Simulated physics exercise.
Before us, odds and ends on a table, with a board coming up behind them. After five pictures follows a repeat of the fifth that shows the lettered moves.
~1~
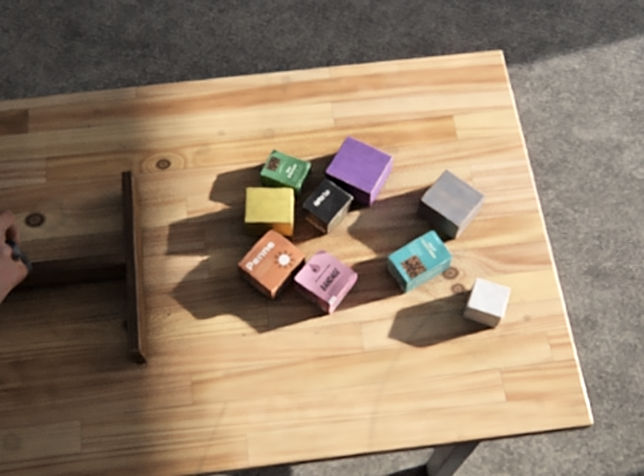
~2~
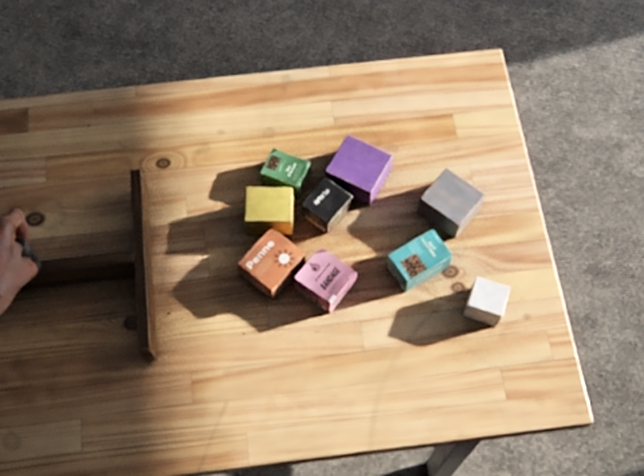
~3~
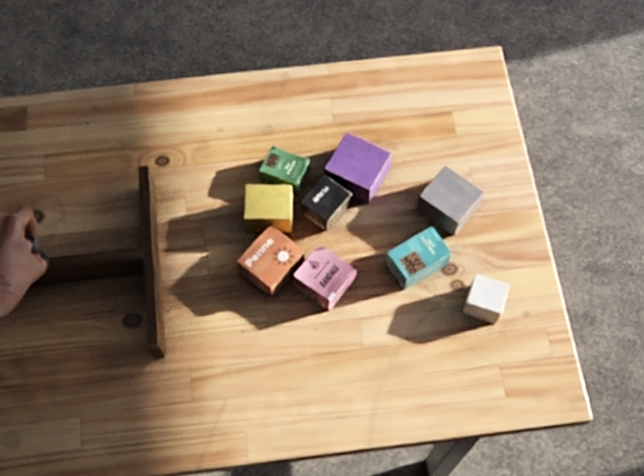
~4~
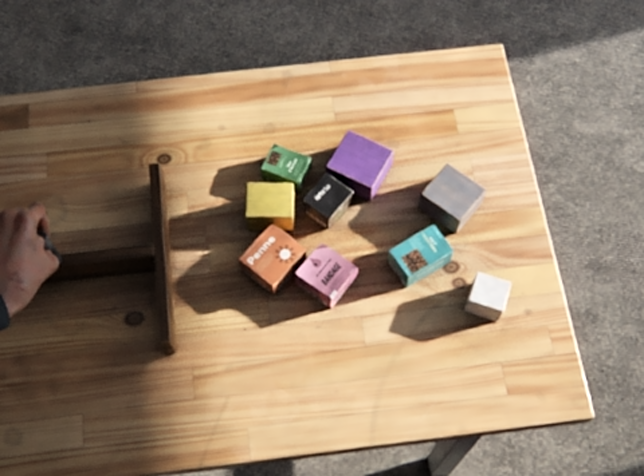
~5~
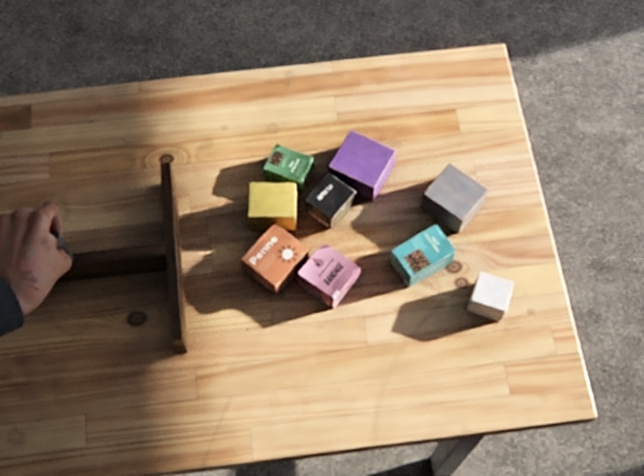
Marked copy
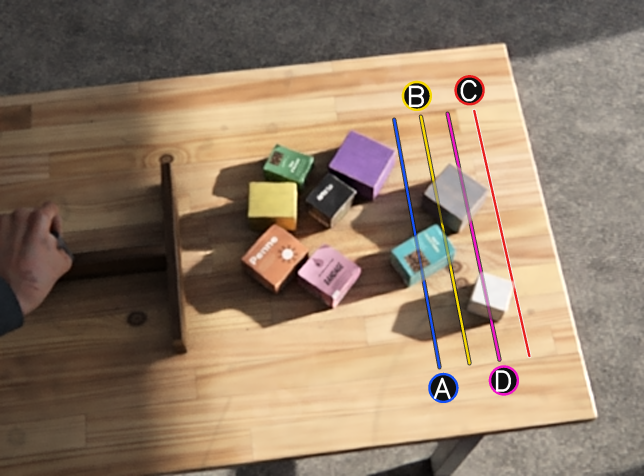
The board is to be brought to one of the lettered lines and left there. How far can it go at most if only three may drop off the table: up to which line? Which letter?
The farthest such stop is D.
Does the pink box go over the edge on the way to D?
No.
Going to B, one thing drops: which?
It is the grey block.
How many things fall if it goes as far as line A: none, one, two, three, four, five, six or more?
In all, none.
On the marked copy, A at (416, 236); B at (444, 233); C at (500, 226); D at (472, 229).
Taking D. A third of the way, board (280, 235); green packet (302, 164); purple block (366, 163).
Two thirds of the way, board (389, 223); grey block (504, 194); turquoise packet (480, 258).
When it is over, board (473, 213); grey block over the edge; turquoise packet (558, 258); one fallen.
As for the rest, A is within the limit but short; B is within the limit but short; C drops five.
